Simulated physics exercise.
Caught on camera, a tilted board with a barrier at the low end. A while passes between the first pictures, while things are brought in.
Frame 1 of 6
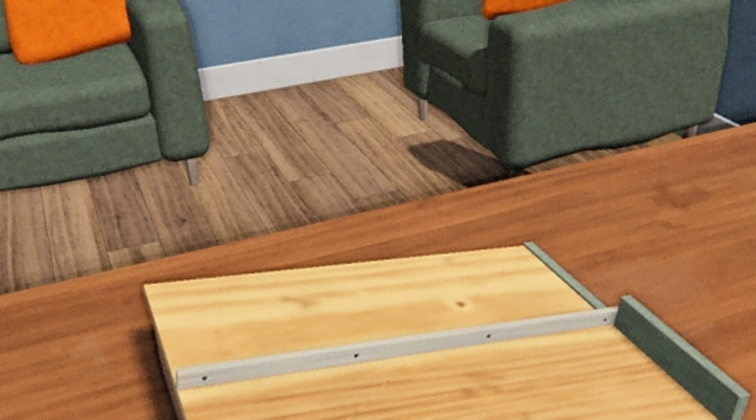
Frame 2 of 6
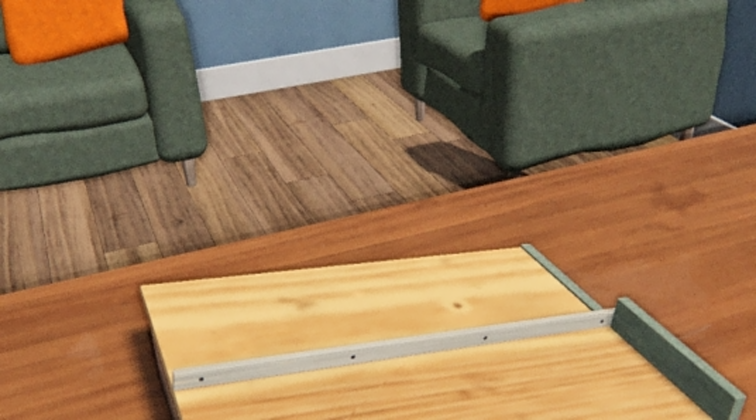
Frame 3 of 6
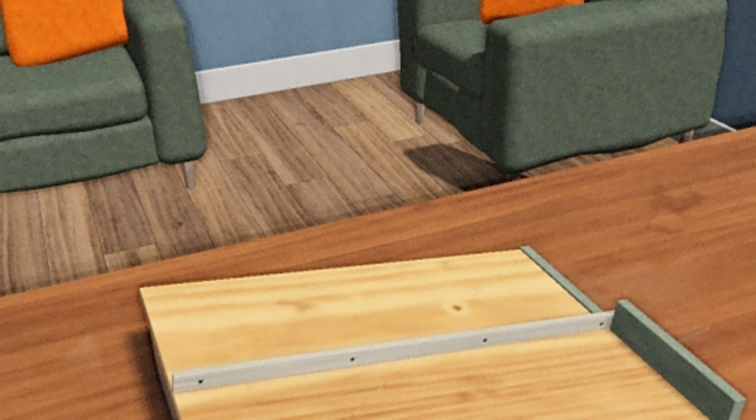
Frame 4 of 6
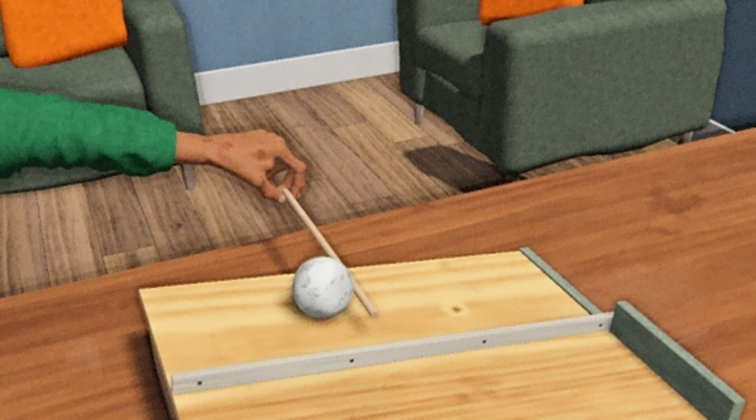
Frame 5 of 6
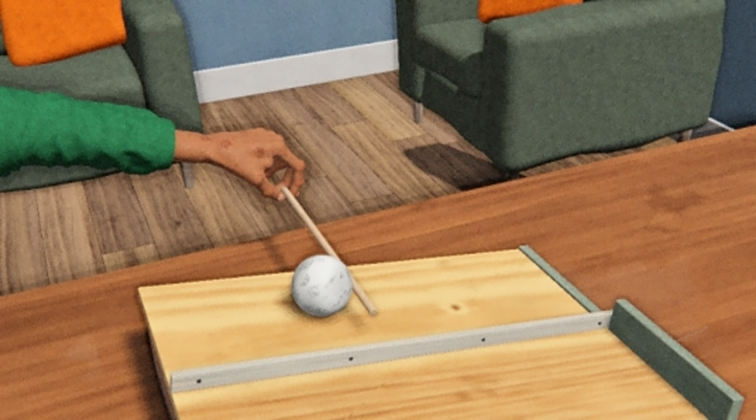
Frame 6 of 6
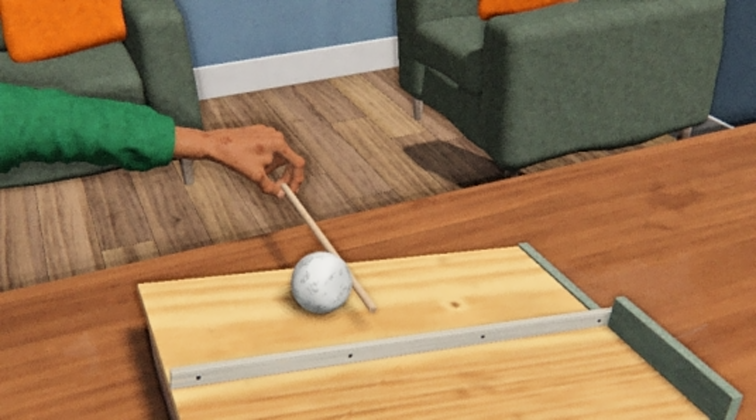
A hand in a green sleeve came in from the left and held a thin stick against a white ball on the wooden board, and after that the hand and ball stayed practically still.
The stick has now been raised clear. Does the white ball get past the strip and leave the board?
Yes, most likely it is not held back by the strip.
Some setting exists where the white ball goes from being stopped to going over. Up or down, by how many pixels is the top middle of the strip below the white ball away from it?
8 pixels up.
Then, 0.64 s past the last view, white ball rolling on the board near (470, 268).
Then, 1.14 s past the last view, white ball off the board near (699, 233).
Finally, the white ball rolls off the board.
